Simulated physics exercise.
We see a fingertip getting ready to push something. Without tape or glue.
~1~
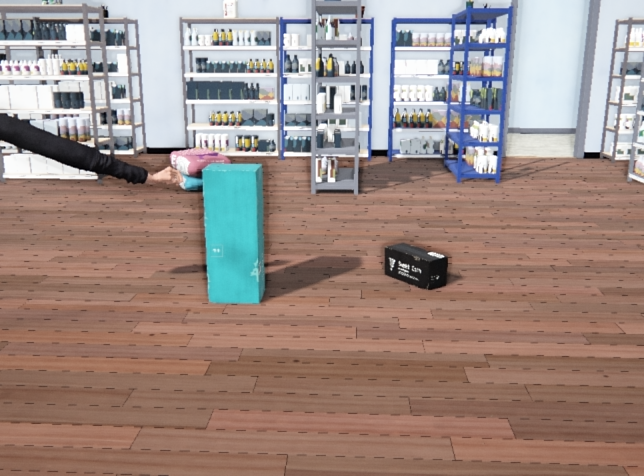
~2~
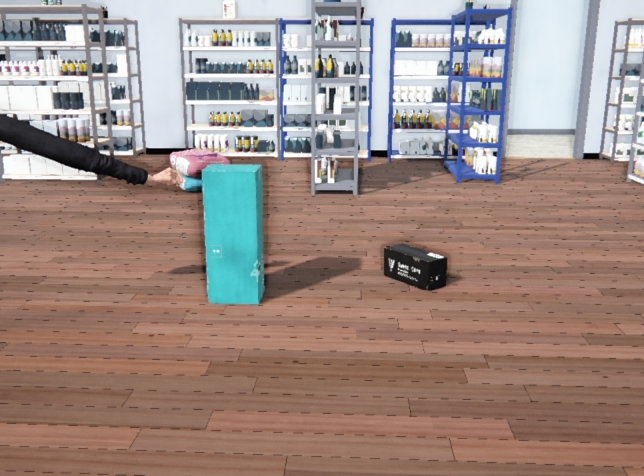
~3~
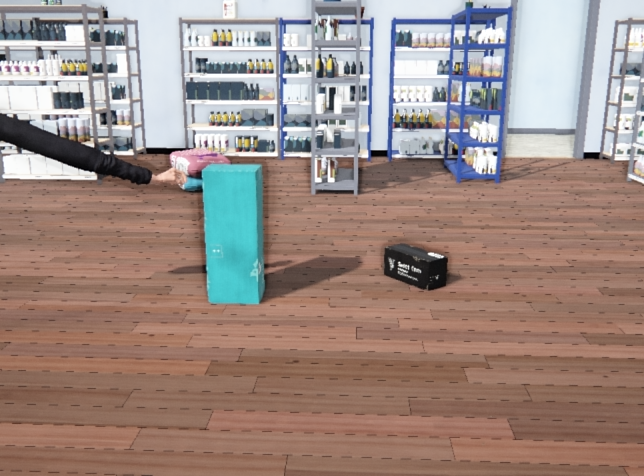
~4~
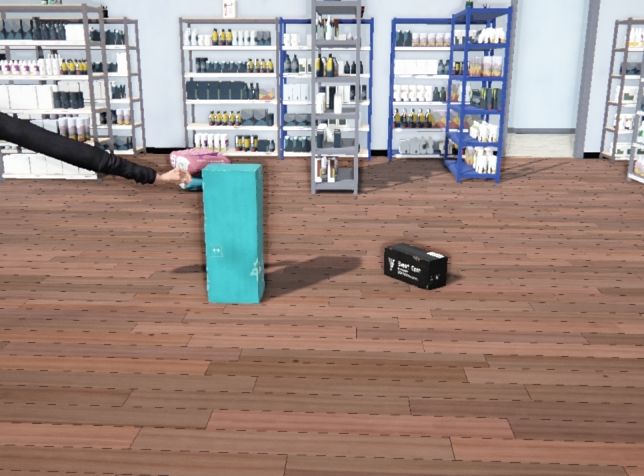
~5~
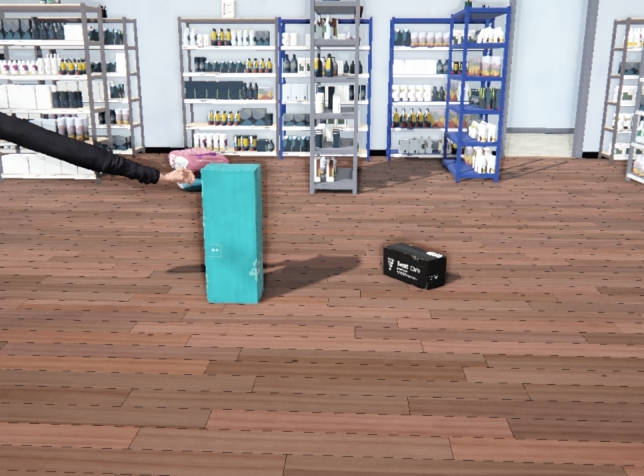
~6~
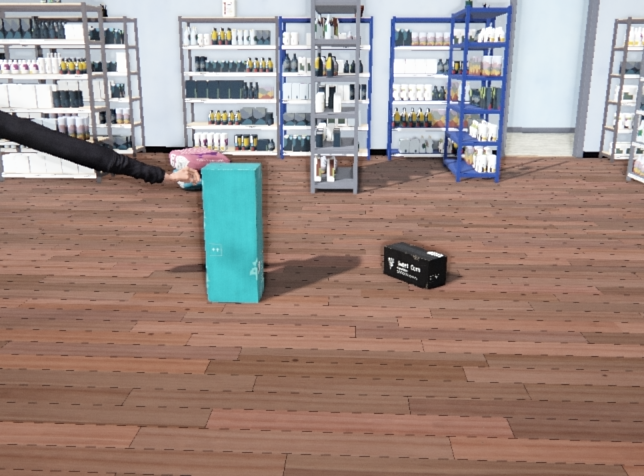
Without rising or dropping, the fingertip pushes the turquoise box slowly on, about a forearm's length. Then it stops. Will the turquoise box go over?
Yes, it falls.
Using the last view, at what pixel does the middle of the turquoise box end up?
Close to (331, 274) in the last picture.
Then, 1.10 s on from there, turquoise box turned 21° from how it was put near (260, 228).
Then, 1.70 s on from there, turquoise box turned 57° from how it was put near (303, 242).
In the end, toppled on the floor, turquoise box. At the end, from the last picture's camera, turquoise box near (331, 274).
